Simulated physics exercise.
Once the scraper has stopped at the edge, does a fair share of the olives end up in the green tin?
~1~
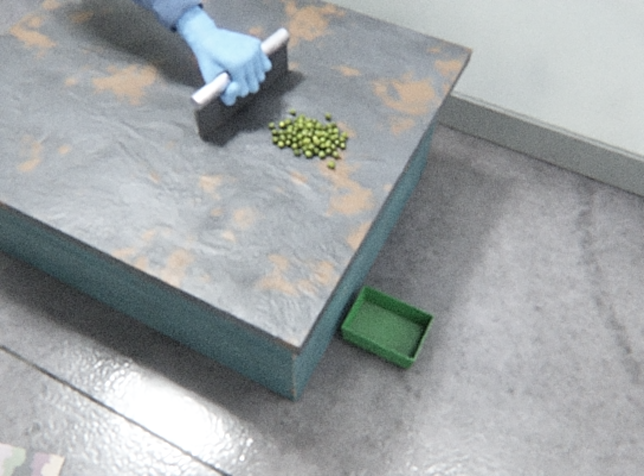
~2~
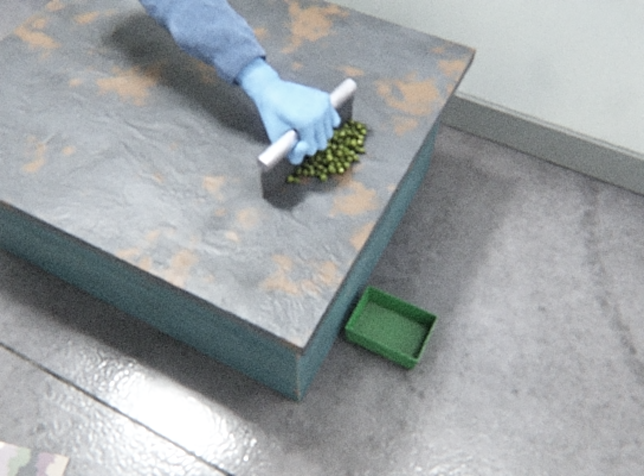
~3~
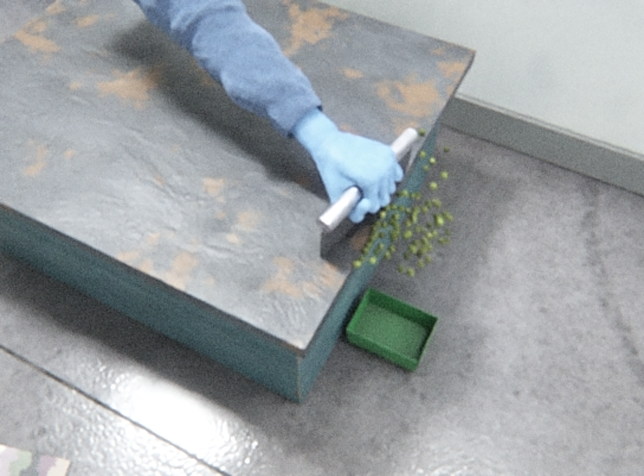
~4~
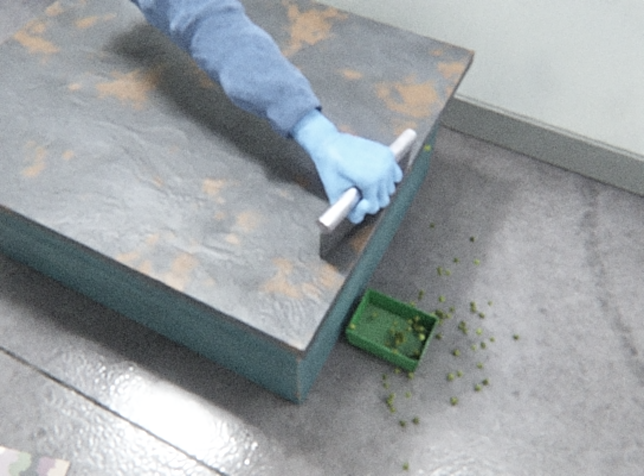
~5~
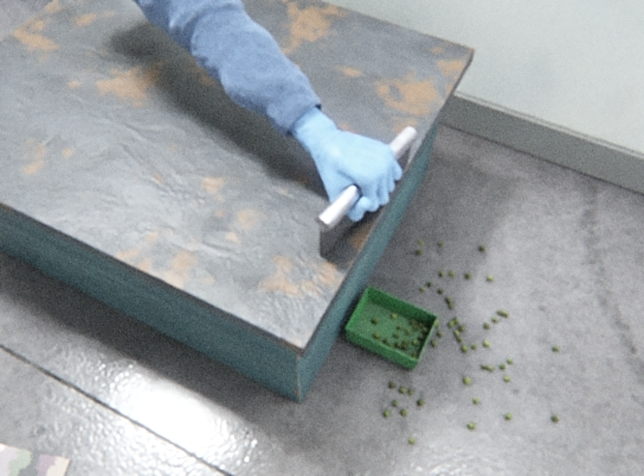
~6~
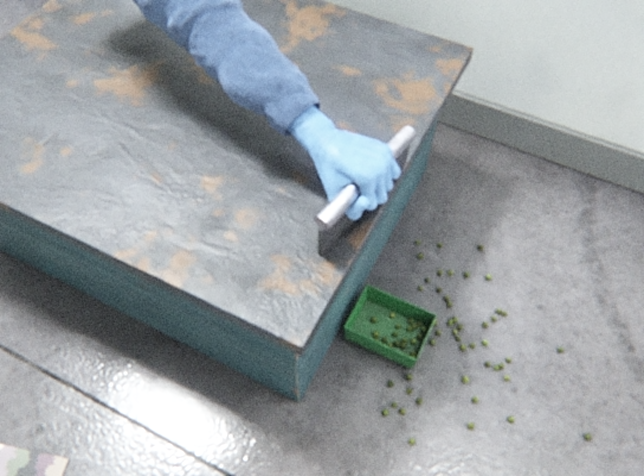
Yes, a fair share of them lands in the green tin, roughly a third. The larger part misses it and lies scattered on the floor.
